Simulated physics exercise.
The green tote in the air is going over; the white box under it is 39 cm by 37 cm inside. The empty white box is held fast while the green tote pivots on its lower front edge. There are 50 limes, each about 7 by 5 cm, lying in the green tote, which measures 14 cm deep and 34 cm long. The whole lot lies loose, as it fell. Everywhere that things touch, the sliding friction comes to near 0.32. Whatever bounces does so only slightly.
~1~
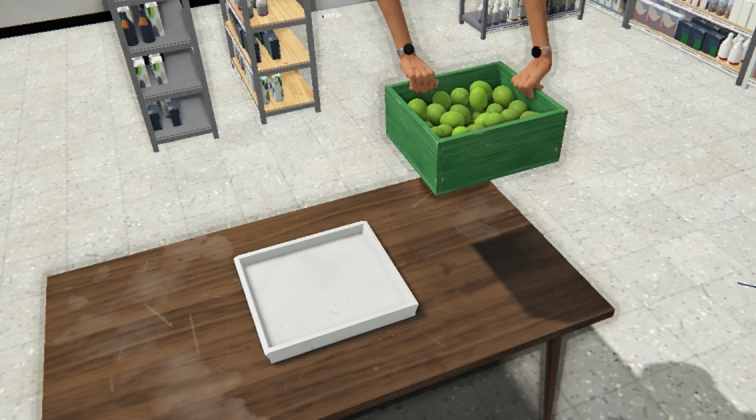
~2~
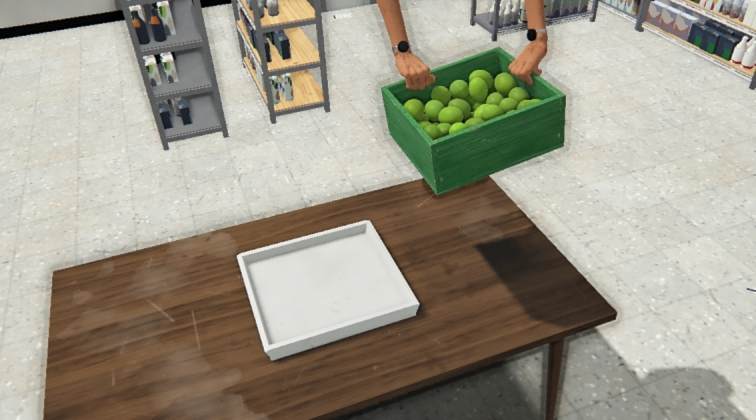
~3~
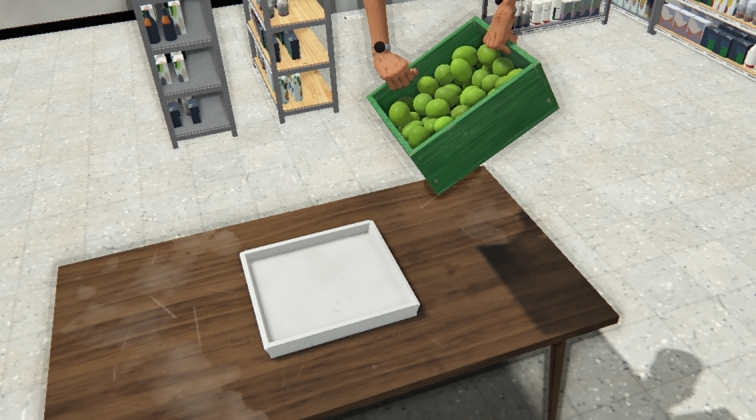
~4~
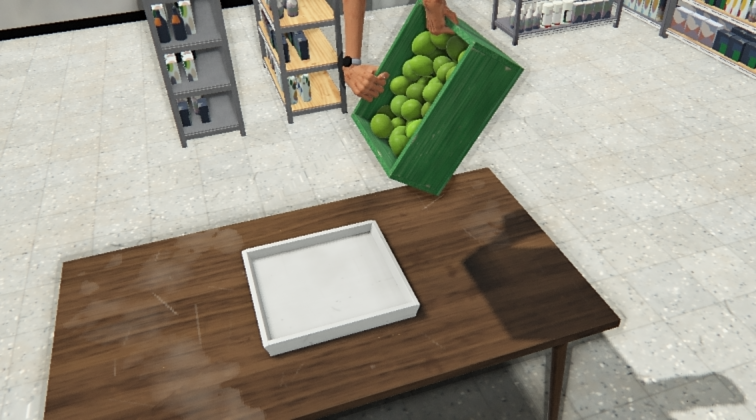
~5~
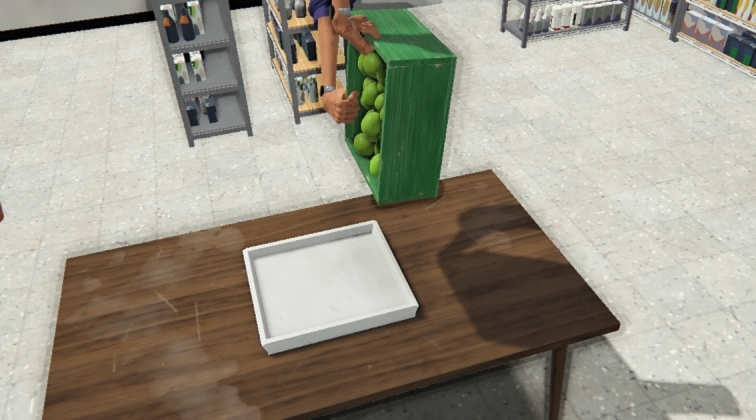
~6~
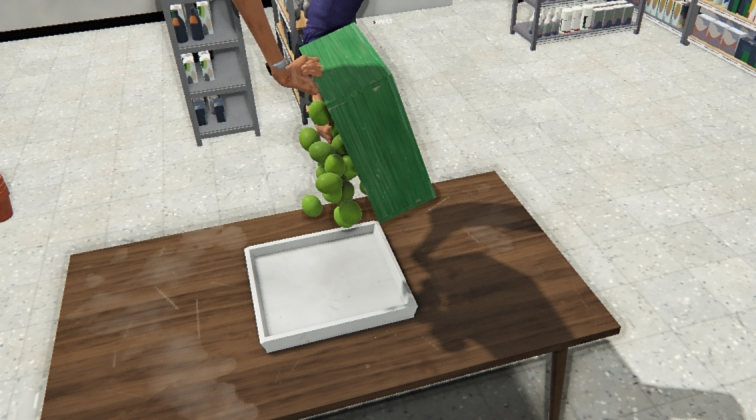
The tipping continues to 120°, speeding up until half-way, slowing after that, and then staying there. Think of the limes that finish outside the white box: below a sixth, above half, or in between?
Once things settle, between one sixth and one half of them sit outside the white box.
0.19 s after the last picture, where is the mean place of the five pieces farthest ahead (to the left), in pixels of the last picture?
Their centre is around (258, 296).
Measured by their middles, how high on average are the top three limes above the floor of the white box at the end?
Height: About 7 cm.
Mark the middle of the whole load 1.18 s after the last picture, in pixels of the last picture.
Look near pixel (291, 283).
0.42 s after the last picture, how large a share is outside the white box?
I'd put it near 35 in a hundred by then.
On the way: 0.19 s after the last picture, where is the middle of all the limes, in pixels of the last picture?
I'd say close to (312, 237).
Then, 0.19 s after the last picture, tilt 120°; 9 still in the green tote, 12 in the white box, 7 outside the white box and 22 in the air.
Then, 0.42 s after the last picture, tilt 120°; 28 in the white box, 17 outside the white box and 5 in the air.
Then, 0.76 s after the last picture, tilt 120°; 35 in the white box and 15 outside the white box.
Final count (1.18 s after the last picture), 35 in the white box and 15 outside the white box. Asked share, 15 of 50, 30 per cent.
